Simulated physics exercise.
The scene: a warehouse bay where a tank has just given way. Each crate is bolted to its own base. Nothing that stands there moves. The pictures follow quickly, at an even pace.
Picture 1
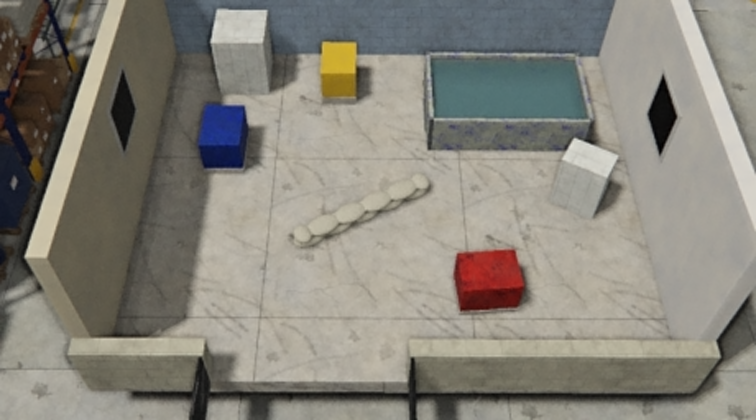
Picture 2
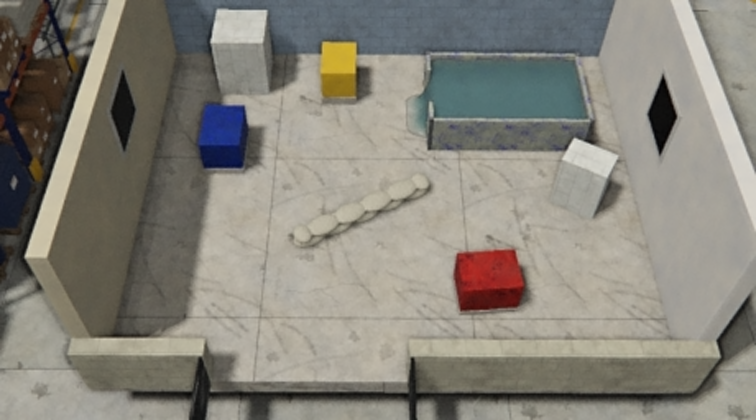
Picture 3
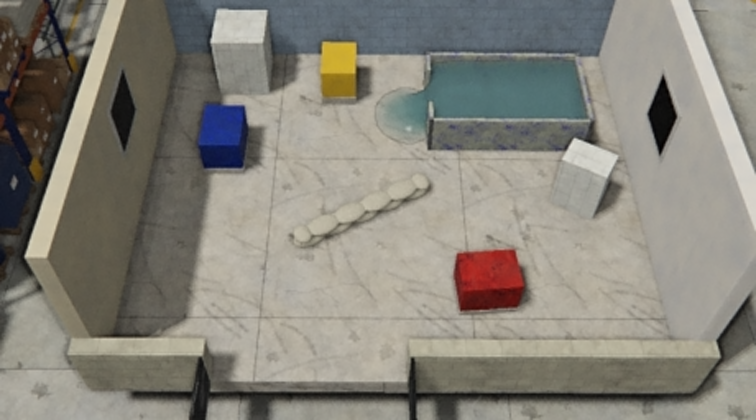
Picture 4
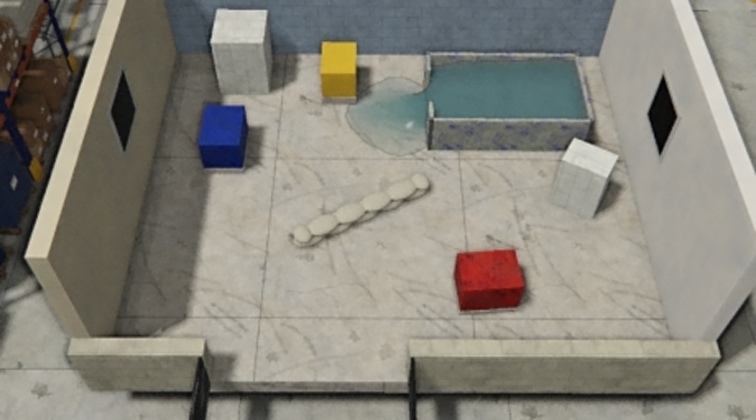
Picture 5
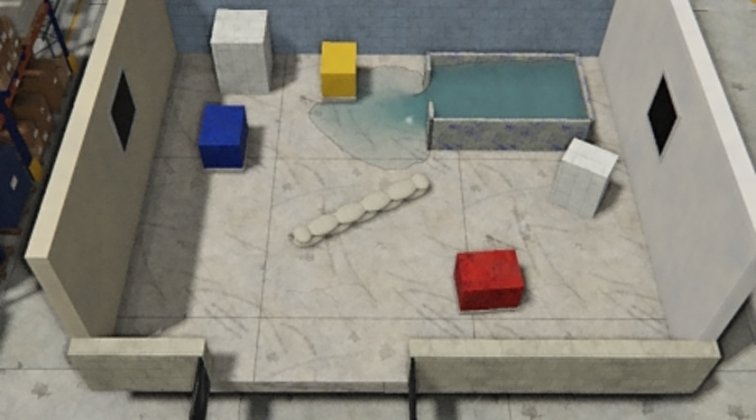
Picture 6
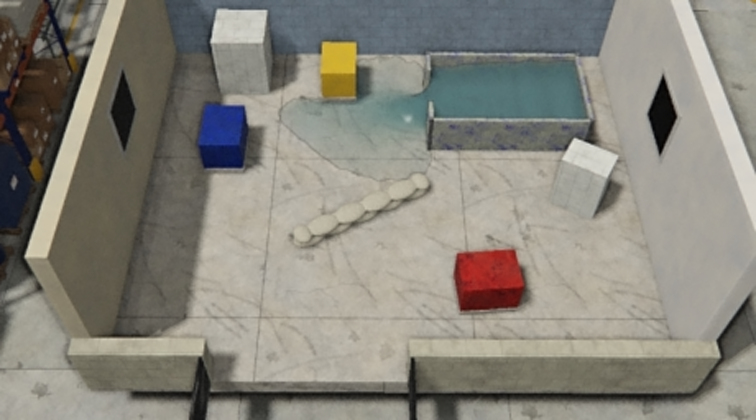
In a walled warehouse bay, a tank of water stands whole at the back right, with coloured boxes and a row of pale sandbags on the floor. Water then breaks out of its left side and spreads leftward in a widening sheet, past the front of the yellow box and near the sandbags.
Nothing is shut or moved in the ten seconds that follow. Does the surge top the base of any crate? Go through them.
In the end: The red crate stays dry; the yellow crate gets wet; the blue crate gets wet.
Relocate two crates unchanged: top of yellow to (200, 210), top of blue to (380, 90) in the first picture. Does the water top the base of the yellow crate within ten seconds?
The yellow one escapes it.
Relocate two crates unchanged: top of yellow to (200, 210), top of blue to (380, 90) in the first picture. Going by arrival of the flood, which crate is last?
I say the yellow one.
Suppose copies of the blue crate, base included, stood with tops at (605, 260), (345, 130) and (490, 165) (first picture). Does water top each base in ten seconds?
As listed: Escapes it, gets wet, is spared.
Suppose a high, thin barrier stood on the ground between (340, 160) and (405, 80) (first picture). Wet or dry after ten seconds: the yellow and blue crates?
Yellow escapes it; blue is safe.
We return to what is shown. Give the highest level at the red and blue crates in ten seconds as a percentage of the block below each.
In turn 50 and 210 per cent.
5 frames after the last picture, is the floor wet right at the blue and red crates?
Blue: Touched, red: Untouched.
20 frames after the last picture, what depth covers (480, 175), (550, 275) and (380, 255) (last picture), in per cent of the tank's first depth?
In turn 0, 0 and 0 in a hundred.
A moment on, water covers 20 % of the floor; the red crate not reached, the yellow crate water round its plinth, the blue crate water round its plinth.
Next, water covers 30 % of the floor; the red crate not reached, the yellow crate water round its plinth, the blue crate water round its plinth.
Then, water covers 50 % of the floor; the red crate not reached, the yellow crate water round its plinth, the blue crate water round its plinth.
Later, water covers 55 % of the floor; the red crate not reached, the yellow crate water round its plinth, the blue crate water round its plinth.
In the end, water covers 80 % of the floor; the red crate stayed above the water, the yellow crate was topped, the blue crate was topped.
